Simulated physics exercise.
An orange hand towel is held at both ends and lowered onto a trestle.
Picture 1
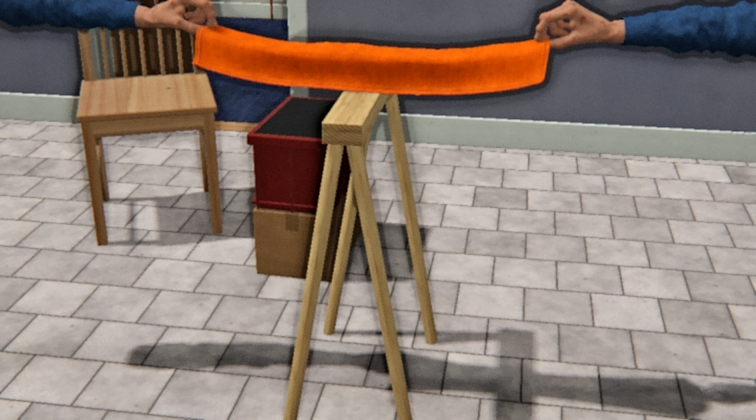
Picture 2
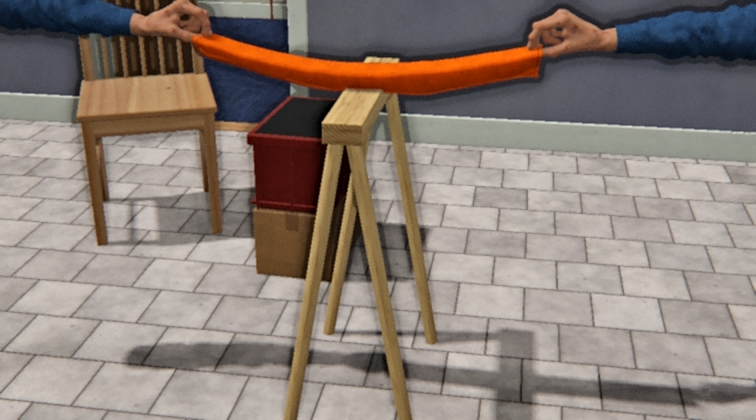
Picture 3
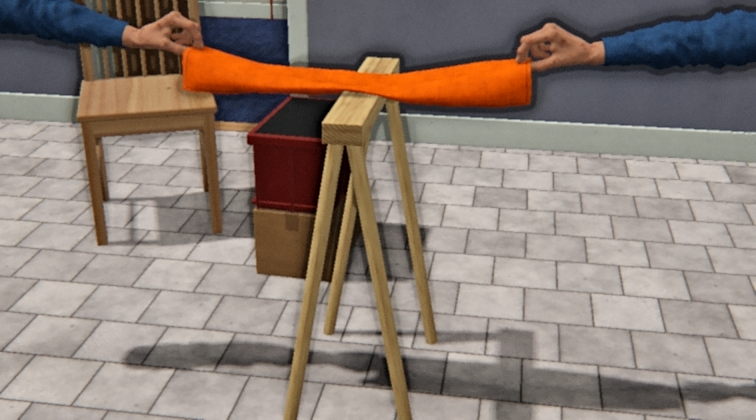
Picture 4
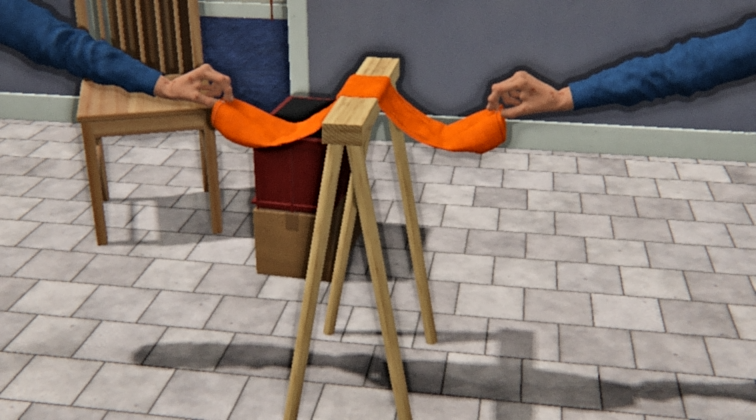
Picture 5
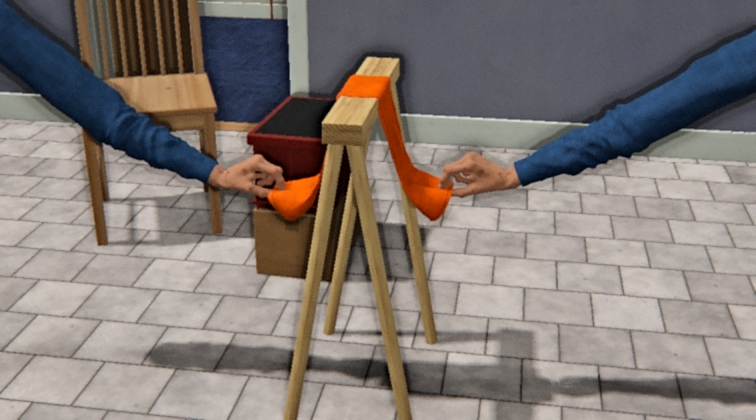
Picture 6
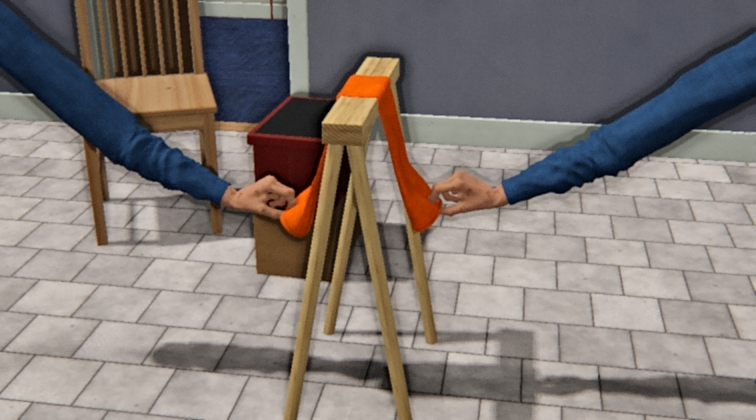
In a room with a pale tiled floor and grey walls, a still camera looks slightly down at a wooden trestle. A wooden chair stands behind on the left, near a dark red container on a brown box, while two blue-sleeved arms hold an orange hand towel by its ends. The hands lower it across the trestle's top, then move down and inward, draping it on both sides.
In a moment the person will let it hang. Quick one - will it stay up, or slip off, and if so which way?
I expect it will stay put.
Then, 0.62 s after the last picture, hand towel hanging on both sides, left end near (386, 233), right end near (353, 217).
Then, 1.42 s after the last picture, hand towel hanging on both sides, left end near (370, 236), right end near (357, 218).
At rest, hand towel hanging on both sides, left end near (360, 237), right end near (391, 223). The orange hand towel keeps its place.
